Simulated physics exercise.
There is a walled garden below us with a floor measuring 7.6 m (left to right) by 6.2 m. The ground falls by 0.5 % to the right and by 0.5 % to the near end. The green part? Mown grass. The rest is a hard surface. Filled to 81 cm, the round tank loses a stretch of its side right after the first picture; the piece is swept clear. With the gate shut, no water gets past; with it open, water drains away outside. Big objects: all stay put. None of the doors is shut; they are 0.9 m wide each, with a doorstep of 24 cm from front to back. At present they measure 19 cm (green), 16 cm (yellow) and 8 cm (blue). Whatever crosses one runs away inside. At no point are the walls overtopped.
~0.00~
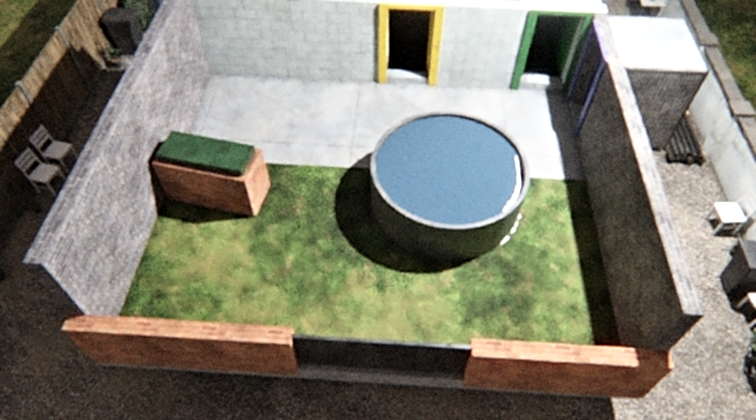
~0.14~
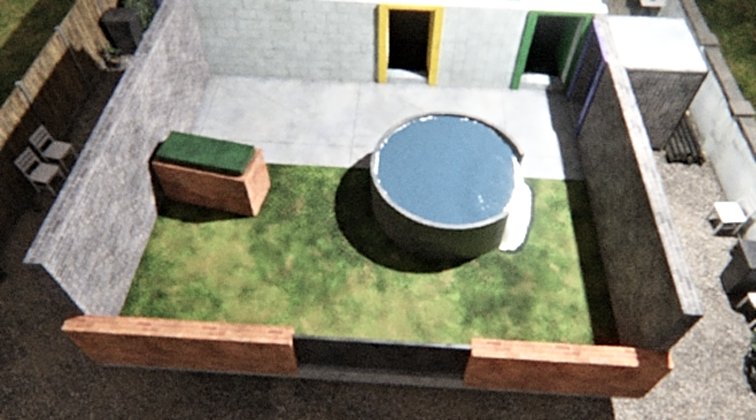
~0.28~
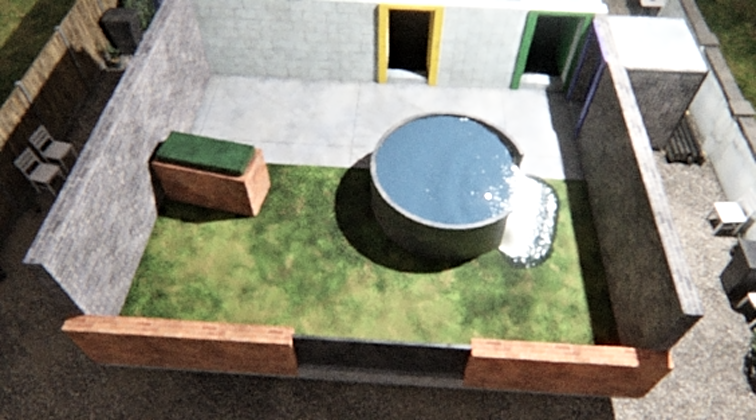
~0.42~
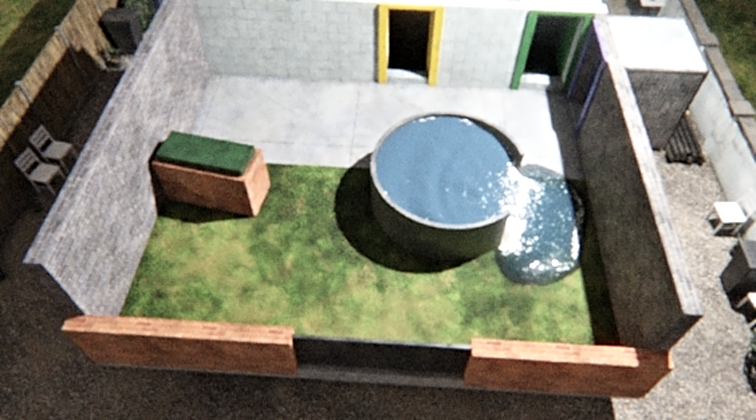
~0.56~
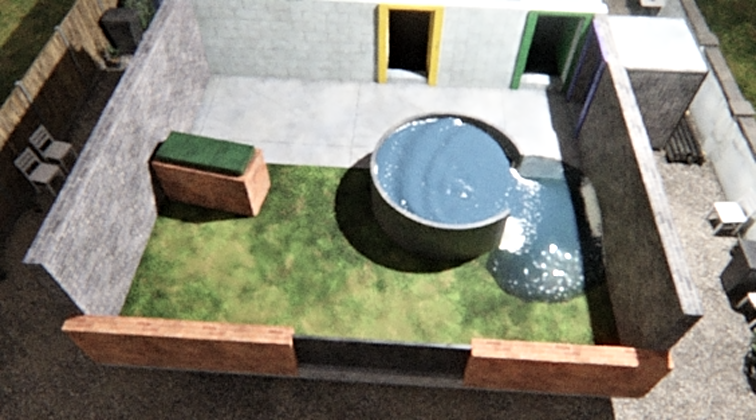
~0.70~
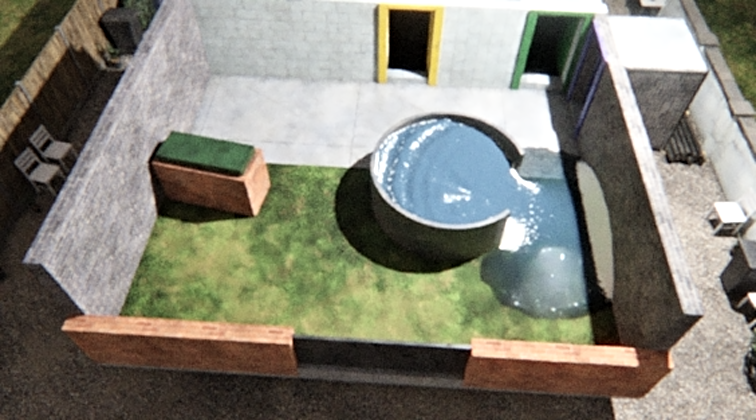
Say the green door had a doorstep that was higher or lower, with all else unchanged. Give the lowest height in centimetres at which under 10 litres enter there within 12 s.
27 cm.
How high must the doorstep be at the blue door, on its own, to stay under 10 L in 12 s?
Door blue, min height approx. 13.5 cm.
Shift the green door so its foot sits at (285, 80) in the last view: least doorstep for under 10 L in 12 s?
Something near 7.0 cm.
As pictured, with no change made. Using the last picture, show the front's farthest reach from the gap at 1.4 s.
Roughly at (567, 99) in the last view.
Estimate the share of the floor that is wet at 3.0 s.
The wet part is about 40 per cent.
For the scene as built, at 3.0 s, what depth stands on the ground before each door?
Door by door in cm - green 28, yellow 4, blue 8.
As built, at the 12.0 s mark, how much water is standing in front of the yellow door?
You'd measure close to 4.0 cm there.
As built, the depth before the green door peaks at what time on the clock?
The depth peaks at about 2.4 seconds.
After 1.4 s water covers 20 % of the floor, deepest (56 cm) near (583, 223); it has not reached the green door.
After 3.0 s water covers 40 % of the floor, deepest (42 cm) near (625, 374); 28 cm at the green door, 39 litres in over its 19 cm doorstep.
After 12.0 s water covers 100 % of the floor, deepest (14 cm) near (364, 357); 7 cm at the green door, 67 litres in over its 19 cm doorstep.
At the green door as built, the water arrived by 1.7 s and peaked near 30 cm at 2.4 s.
With a doorstep of 25 cm, 19 litres would have come in within the 12 s; with 34 cm, 0 litres. So under 10 litres takes about 27 cm.
